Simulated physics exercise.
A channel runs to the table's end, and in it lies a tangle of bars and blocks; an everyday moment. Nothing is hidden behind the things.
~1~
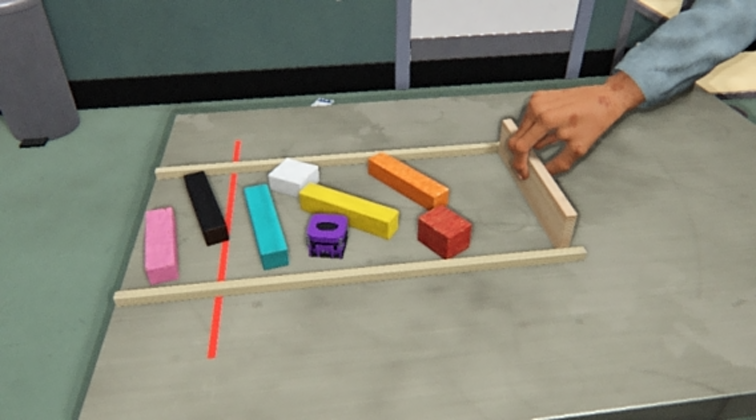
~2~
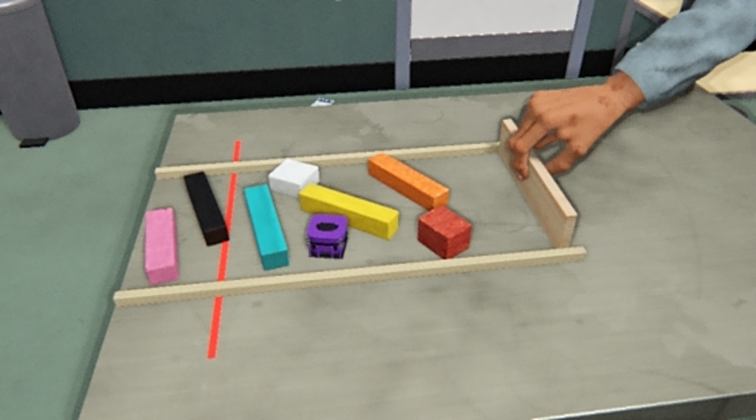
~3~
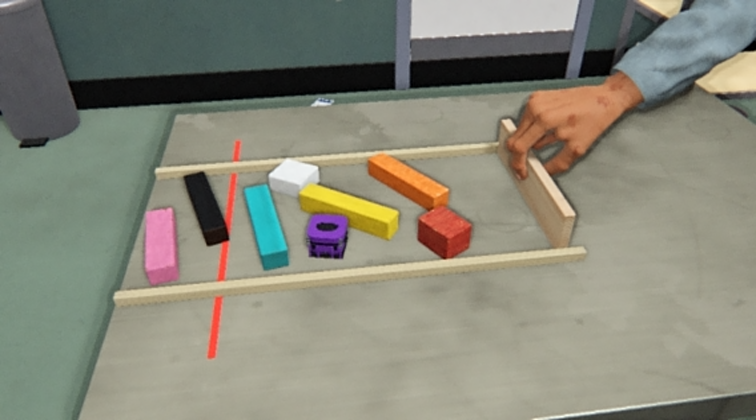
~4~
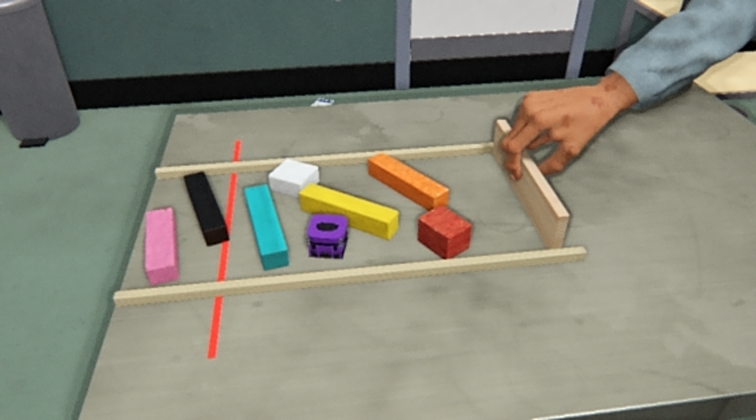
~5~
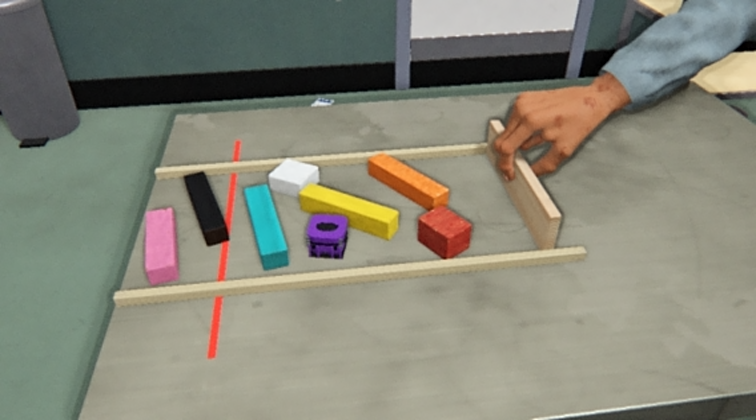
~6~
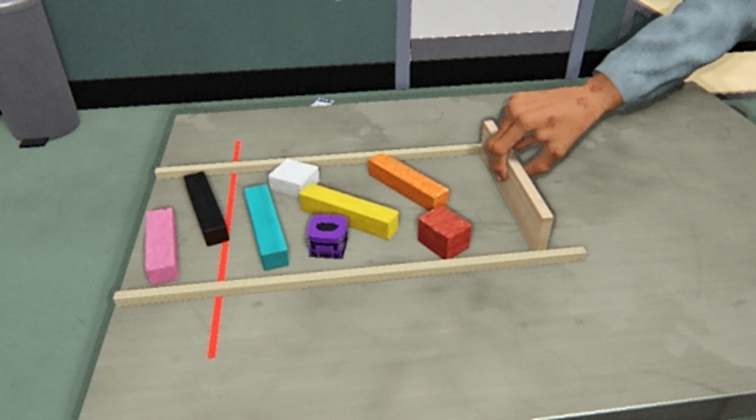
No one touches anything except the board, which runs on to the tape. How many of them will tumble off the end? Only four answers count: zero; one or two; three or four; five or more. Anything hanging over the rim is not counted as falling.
My answer: One or two.
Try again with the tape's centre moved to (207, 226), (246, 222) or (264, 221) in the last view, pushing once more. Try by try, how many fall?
The three tries give 3, 1 and 0.
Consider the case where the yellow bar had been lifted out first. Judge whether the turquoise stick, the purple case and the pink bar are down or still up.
I'd say the turquoise stick stays where it is, the purple case stays where it is, and the pink bar ends up down.
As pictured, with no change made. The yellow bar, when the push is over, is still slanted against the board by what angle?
The angle comes out near 10 degrees.
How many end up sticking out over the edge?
Overhang count: 2.
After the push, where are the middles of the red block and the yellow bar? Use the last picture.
Roughly at (202, 263) and at (190, 218), in that order.
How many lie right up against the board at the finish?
Result: 2 in all.
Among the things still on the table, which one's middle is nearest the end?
The one out in front is the black stick.
A little later, none off yet; pink bar at rest near (162, 244); black stick at rest near (205, 207); turquoise stick at rest near (265, 225).
When it is over, the number that fall off is one or two; down, pink bar.
